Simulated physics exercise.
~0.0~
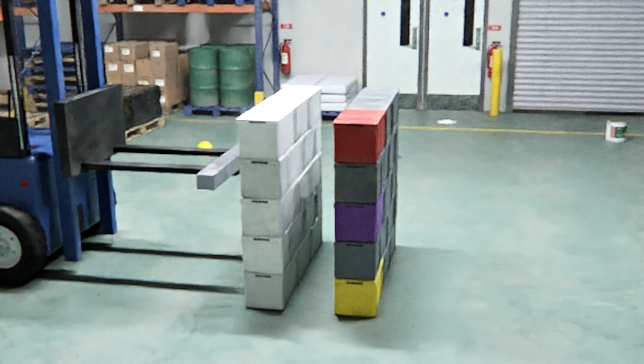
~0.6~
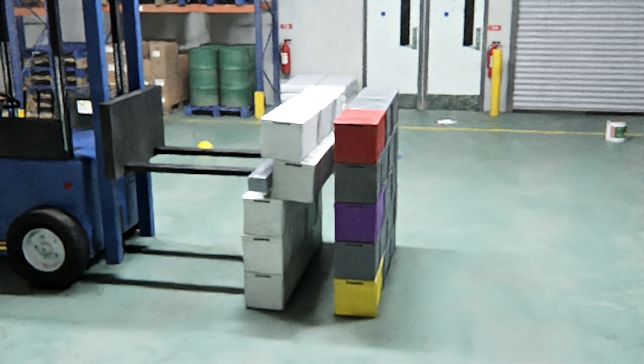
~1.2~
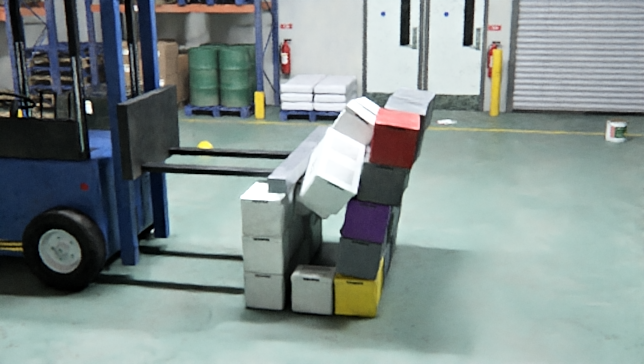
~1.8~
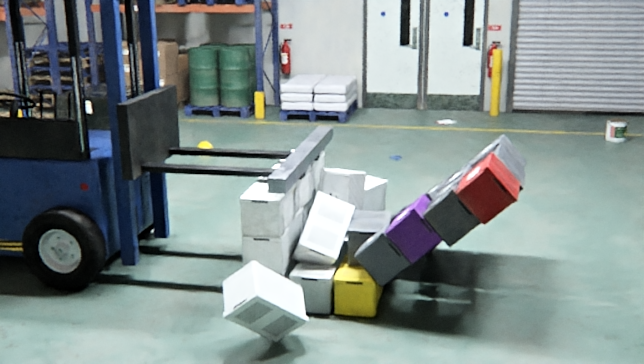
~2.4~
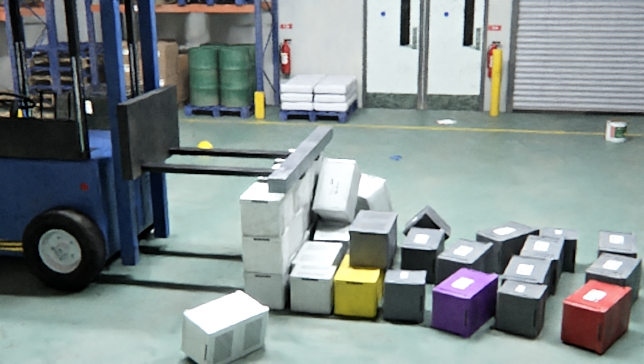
In a warehouse with a green floor, seen from a fixed, slightly raised view, a blue lift truck stands at the left, facing two close walls of stacked lidded totes. The nearer wall to it is pale, and the one behind is dark grey with red, purple and yellow totes at its end. The truck drives right and its grey beam shoves the upper pale totes into the darker wall. That wall leans and topples rightward as pale totes tumble. The truck stops, leaving totes scattered, red and purple on their sides, yellow still in place, and part of the pale wall standing.
